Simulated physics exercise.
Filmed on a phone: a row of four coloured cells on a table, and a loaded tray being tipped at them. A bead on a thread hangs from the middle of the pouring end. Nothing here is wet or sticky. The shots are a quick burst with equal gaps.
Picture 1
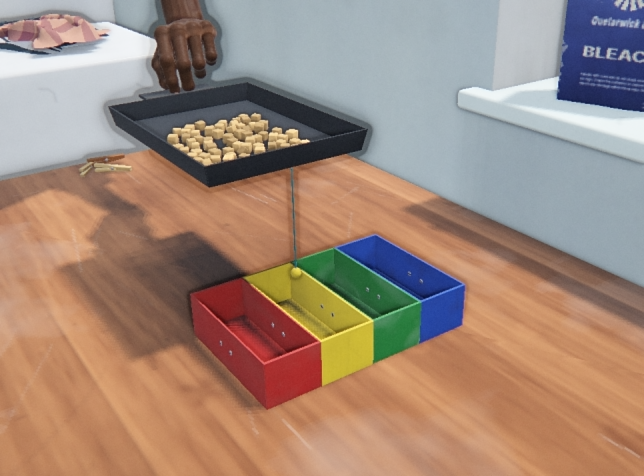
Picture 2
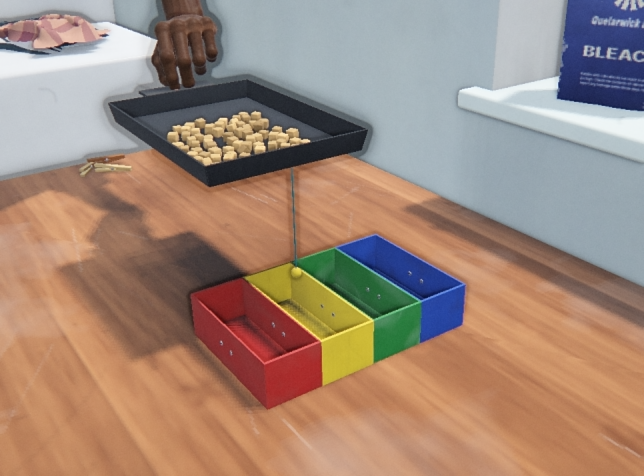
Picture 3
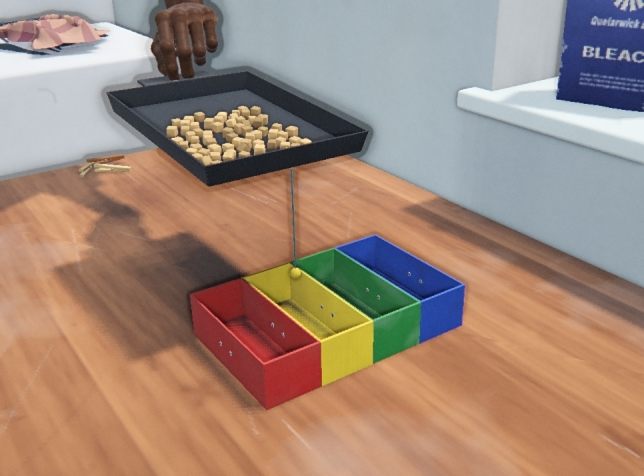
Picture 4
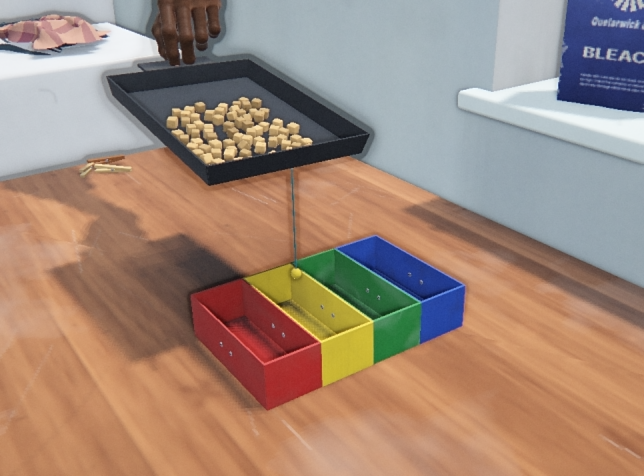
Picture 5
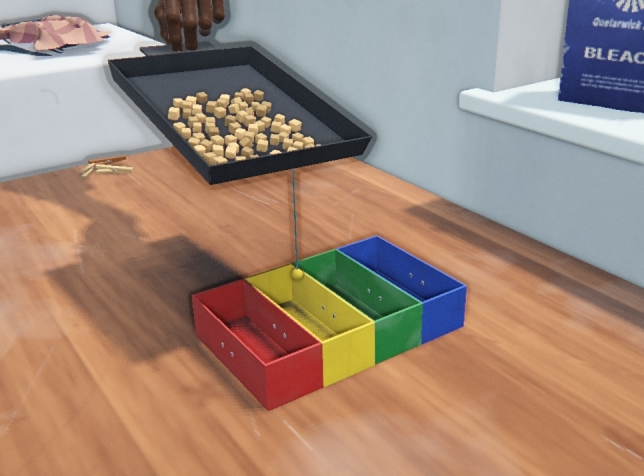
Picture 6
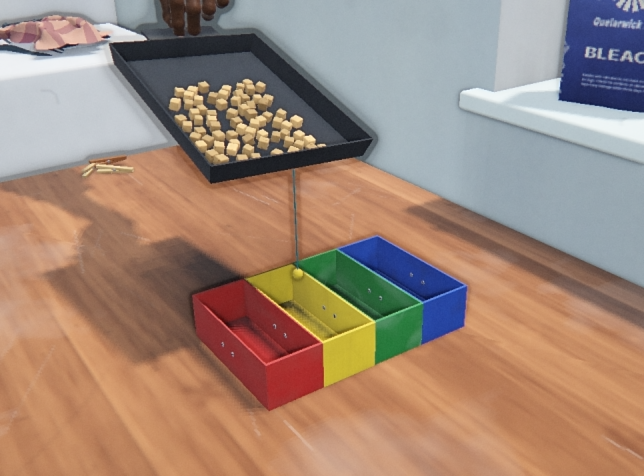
A dark hand gradually tilts a black tray of small wooden cubes above four coloured cells.
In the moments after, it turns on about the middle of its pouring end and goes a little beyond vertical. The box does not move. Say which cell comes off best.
Most goes to the green cell.
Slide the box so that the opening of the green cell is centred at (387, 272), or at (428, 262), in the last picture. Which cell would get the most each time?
At the first place yellow, at the second that red cell.
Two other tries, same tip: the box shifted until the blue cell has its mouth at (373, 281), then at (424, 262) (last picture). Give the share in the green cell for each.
The first gives 40 %, the second 30 %.
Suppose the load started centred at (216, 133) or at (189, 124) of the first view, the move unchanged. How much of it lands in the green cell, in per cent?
About 40 and 40 per cent.
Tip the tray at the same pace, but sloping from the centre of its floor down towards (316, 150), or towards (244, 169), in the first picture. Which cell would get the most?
One: Green. Two: The cell in red.
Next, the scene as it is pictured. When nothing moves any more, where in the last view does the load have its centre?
Roughly at (364, 339).
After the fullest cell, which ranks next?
It is the cell in yellow.
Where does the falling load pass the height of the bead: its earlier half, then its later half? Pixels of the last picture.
First near (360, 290), later near (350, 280).
Shortly afterwards, tray tipped steeply; the whole lot on the tray.
Next, tray tipped right over; all but a few on the tray; only a few in the blue cell.
Some moments later, tray tipped past a quarter turn; near a third in the green cell; near a quarter in the yellow cell; a little in the red cell; a little in the blue cell; a little falling or outside the box.
In the end, tray tipped past a quarter turn; near a third in the green cell; near a quarter in the yellow cell; a little in the red cell; a little in the blue cell; a little outside the box.
